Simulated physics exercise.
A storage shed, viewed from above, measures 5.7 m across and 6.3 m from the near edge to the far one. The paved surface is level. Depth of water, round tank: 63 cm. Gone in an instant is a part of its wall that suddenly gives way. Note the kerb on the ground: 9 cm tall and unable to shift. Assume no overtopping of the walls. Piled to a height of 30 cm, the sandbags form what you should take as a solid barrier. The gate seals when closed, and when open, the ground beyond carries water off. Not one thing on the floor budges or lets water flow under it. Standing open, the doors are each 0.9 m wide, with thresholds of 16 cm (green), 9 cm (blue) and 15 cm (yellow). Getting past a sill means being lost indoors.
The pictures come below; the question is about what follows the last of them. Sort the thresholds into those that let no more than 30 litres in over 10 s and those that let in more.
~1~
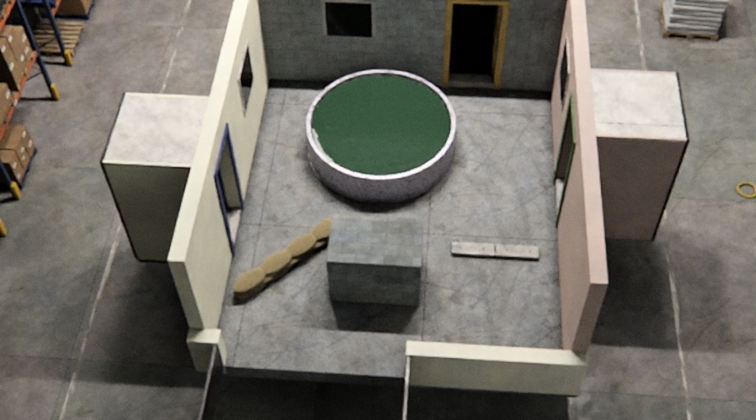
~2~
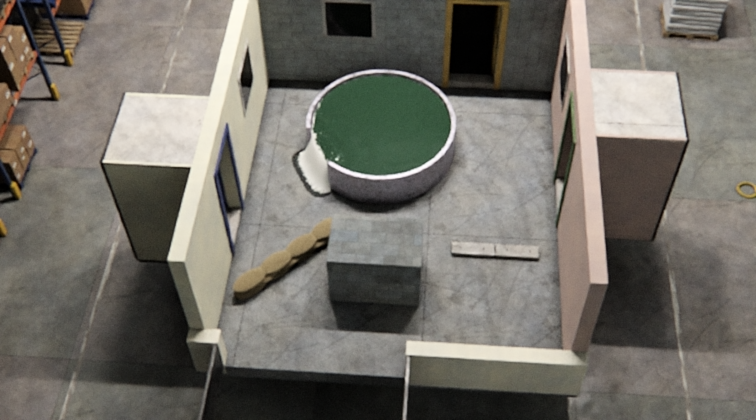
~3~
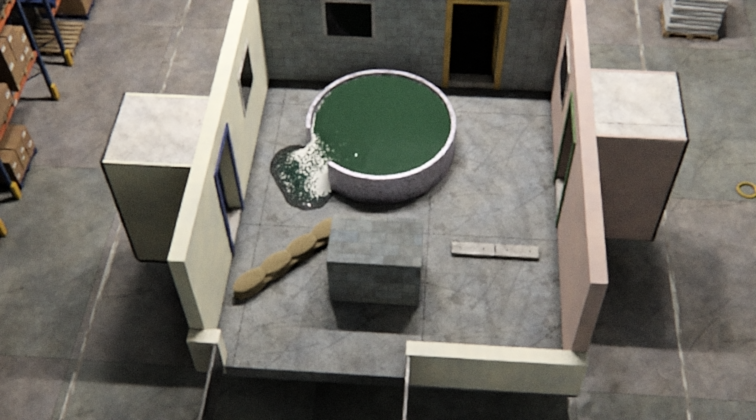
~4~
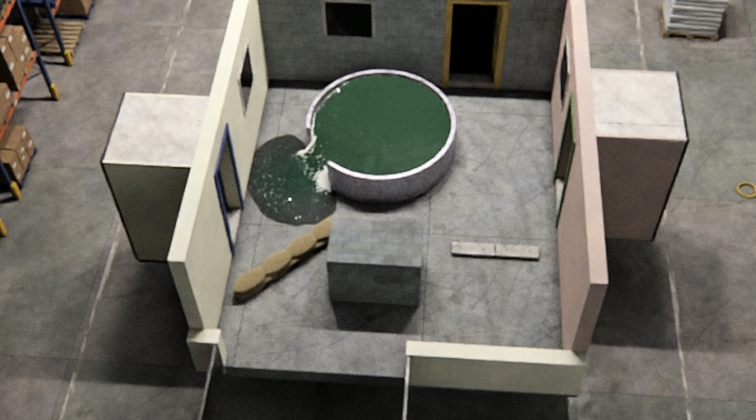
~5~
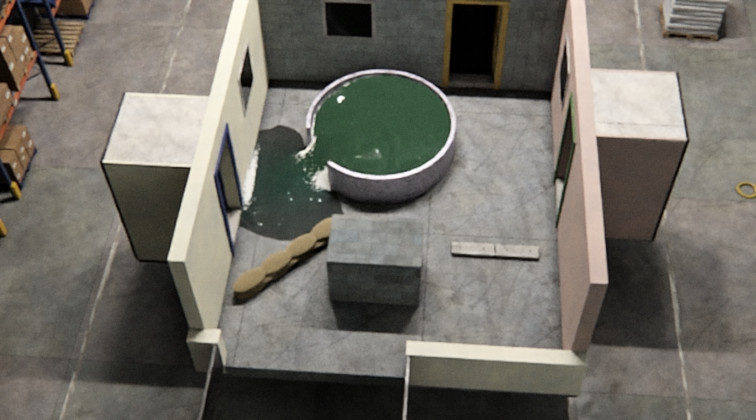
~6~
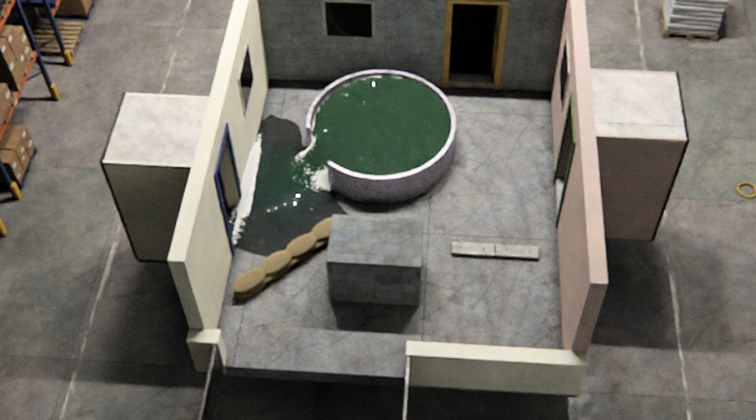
Sorted: The green door is among the holders; the blue door is among the leakers; the yellow door is among the holders.
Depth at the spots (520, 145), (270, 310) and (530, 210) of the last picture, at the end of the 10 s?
I'd read it as roughly 6, 1 and 5 cm, in that order.
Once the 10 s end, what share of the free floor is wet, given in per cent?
I'd guess around 80 %.
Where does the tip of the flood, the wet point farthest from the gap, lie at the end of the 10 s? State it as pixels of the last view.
Point: Roughly (561, 373).
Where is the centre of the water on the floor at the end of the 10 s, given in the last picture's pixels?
Around (370, 175).
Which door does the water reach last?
It is the green one.
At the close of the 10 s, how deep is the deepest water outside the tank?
It gets to some 18 cm.
A moment later water covers 20 % of the floor and is deepest (42 cm) near (260, 174); green door not reached, blue door 21 cm at the sill, 23 L in, yellow door not reached.
Soon after water covers 25 % of the floor and is deepest (50 cm) near (249, 279); green door not reached, blue door 21 cm at the sill, 67 L in, yellow door not reached.
Next water covers 40 % of the floor and is deepest (34 cm) near (234, 252); green door not reached, blue door 27 cm at the sill, 156 L in, yellow door 2 cm at the sill, 0 L in.
Later on water covers 55 % of the floor and is deepest (24 cm) near (234, 252); green door not reached, blue door 21 cm at the sill, 352 L in, yellow door 3 cm at the sill, 0 L in.
At the end water covers 80 % of the floor and is deepest (18 cm) near (251, 271); green door 8 cm at the sill, 0 L in, blue door 16 cm at the sill, 472 L in, yellow door 4 cm at the sill, 0 L in.
